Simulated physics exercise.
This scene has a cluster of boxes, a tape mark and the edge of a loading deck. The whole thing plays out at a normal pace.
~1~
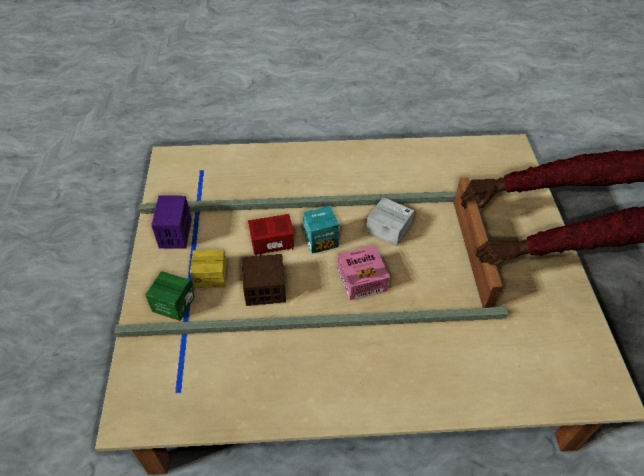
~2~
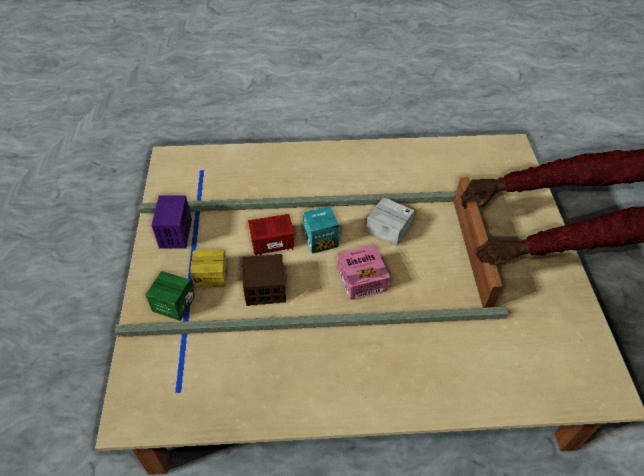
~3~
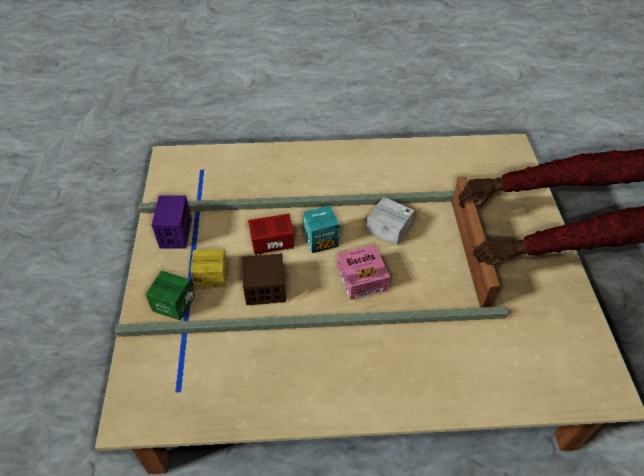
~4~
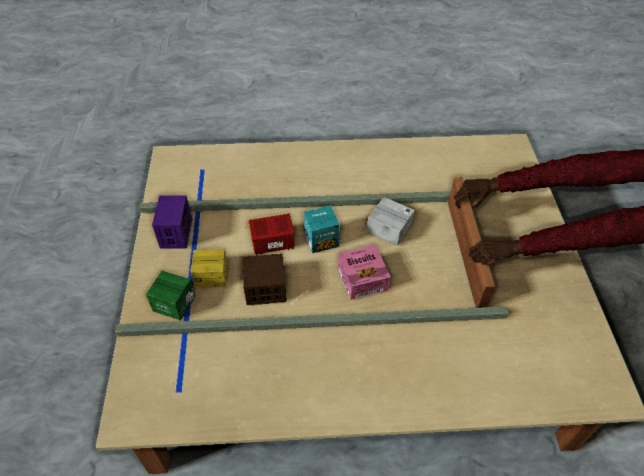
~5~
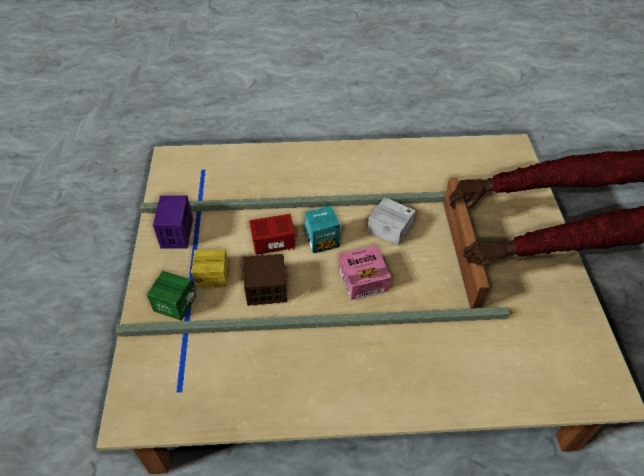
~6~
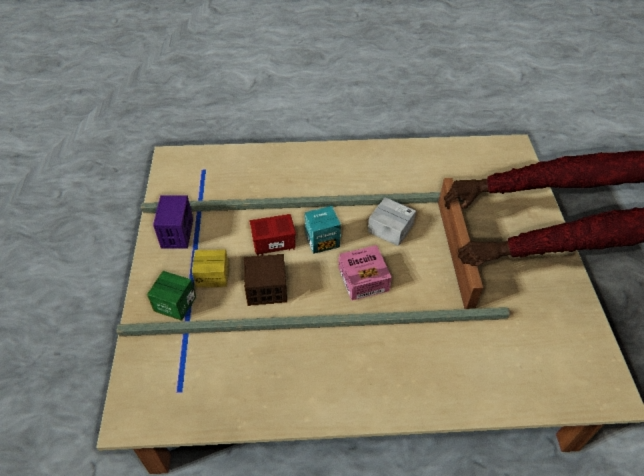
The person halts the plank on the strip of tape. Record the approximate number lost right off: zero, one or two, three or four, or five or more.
Number lost: Three or four.
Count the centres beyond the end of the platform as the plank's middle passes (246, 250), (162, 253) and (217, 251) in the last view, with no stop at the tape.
Respectively, 1, 6 and 4.
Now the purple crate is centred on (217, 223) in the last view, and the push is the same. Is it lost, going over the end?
Put there, it simply leaves the top.
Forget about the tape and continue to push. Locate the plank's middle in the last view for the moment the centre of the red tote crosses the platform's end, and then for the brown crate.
Near (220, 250), then near (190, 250).
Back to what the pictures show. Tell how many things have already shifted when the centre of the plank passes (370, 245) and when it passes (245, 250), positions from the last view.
3 by the first point, 8 by the second.
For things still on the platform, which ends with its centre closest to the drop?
The brown crate, it is.
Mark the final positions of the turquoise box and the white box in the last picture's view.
For the turquoise box it's (140, 241), and for the white box it's (176, 237).
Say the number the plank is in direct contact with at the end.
The count in contact is 2.
A little later, none off yet; purple crate at rest near (174, 222); green parcel at rest near (172, 295); yellow box at rest near (211, 269).
Next, none off yet; purple crate tilted a little near (123, 220); green parcel shifted about its own width near (139, 301); yellow box shifted well along near (147, 267).
When it is over, the number that fall off is three or four; down, red tote, yellow box, green parcel and purple crate.
